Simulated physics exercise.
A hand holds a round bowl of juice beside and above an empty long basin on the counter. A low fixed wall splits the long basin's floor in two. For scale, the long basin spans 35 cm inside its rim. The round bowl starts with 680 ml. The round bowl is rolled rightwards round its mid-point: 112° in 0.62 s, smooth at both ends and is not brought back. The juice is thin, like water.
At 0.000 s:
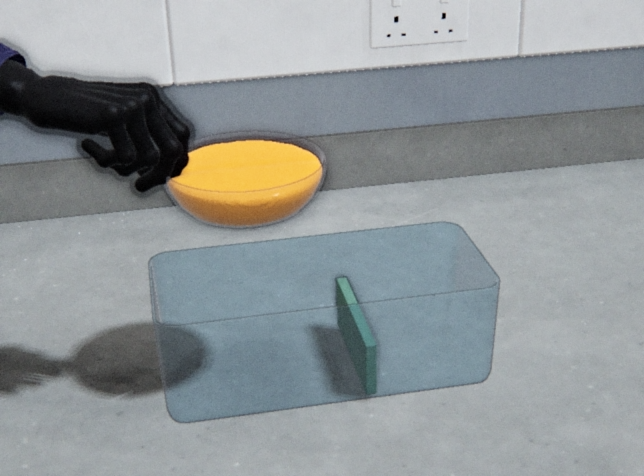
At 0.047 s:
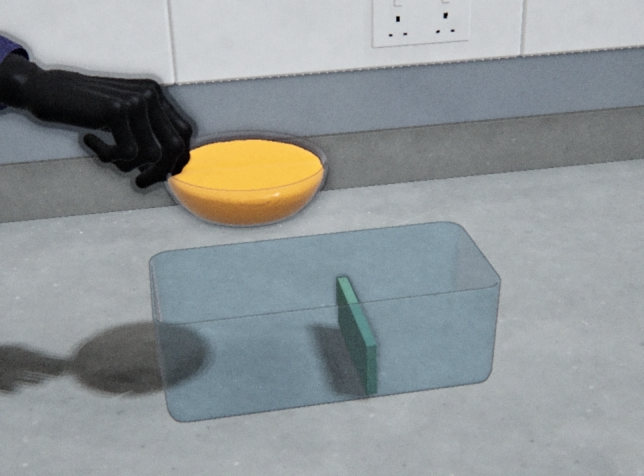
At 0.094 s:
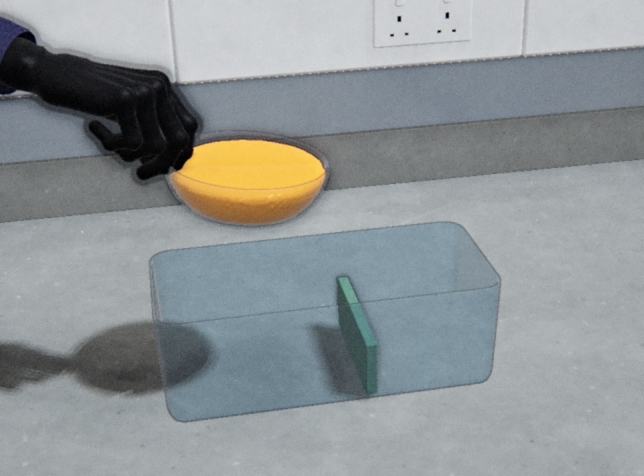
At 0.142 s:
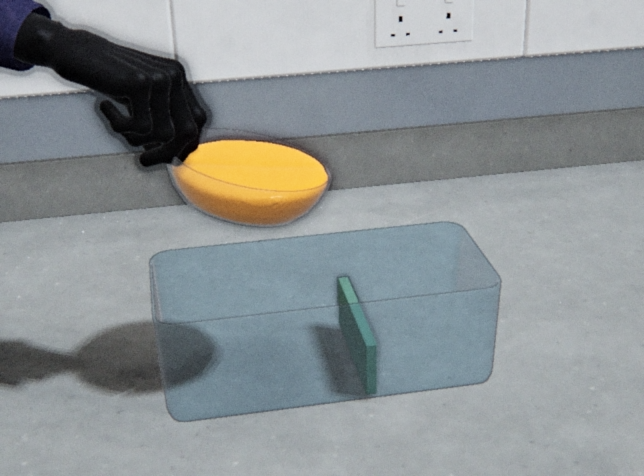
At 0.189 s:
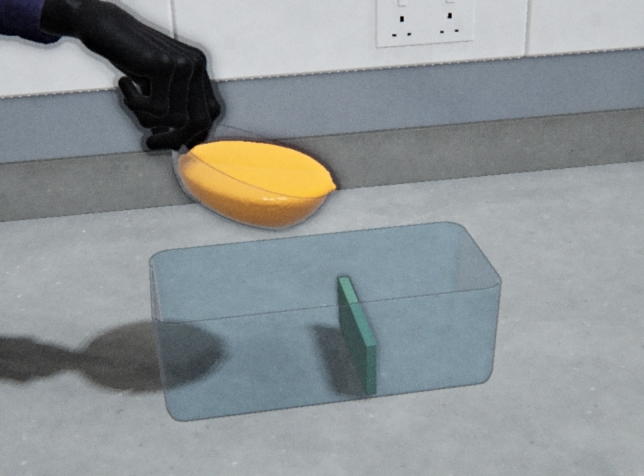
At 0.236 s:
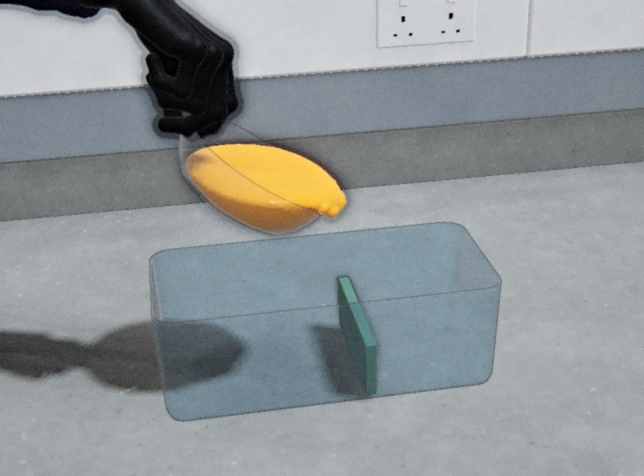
A round glass bowl of orange juice, held by a black-gloved hand above a clear basin with a green divider, tilts rightwards, slowly then further, until the juice slides to the right rim and begins passing over its edge.
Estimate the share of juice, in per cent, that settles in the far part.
The far part has some 53 per cent.
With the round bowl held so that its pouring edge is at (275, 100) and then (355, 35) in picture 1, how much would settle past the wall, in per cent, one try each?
In turn about 20 and 75 per cent.
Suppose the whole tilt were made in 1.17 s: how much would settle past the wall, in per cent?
In that case some 70 per cent.
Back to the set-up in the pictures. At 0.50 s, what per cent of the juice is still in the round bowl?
Near 2 in a hundred.
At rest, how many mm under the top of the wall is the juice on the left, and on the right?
Left about 52 mm, right about 44 mm.
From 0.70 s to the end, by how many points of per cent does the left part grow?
About 4 per cent.
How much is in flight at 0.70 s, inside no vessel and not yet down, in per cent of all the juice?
Some 10 per cent.
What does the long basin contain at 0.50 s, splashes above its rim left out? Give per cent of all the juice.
Near 92 in a hundred.
Then, 0.50 s in, the tilt is 102° and 2 per cent is still to pour, 33 is left of the wall and 58 right of it.
Then, 0.70 s in, the tilt is 112° and 0 per cent is still to pour, 41 is left of the wall and 49 right of it.
Then, 0.90 s in, the tilt is 112° and 0 per cent is still to pour, 44 is left of the wall and 53 right of it.
Then, 1.12 s in, the tilt is 112° and 0 per cent is still to pour, 45 is left of the wall and 53 right of it.
Finally, 45 per cent lies left of the wall, 53 right of it and 2 outside.
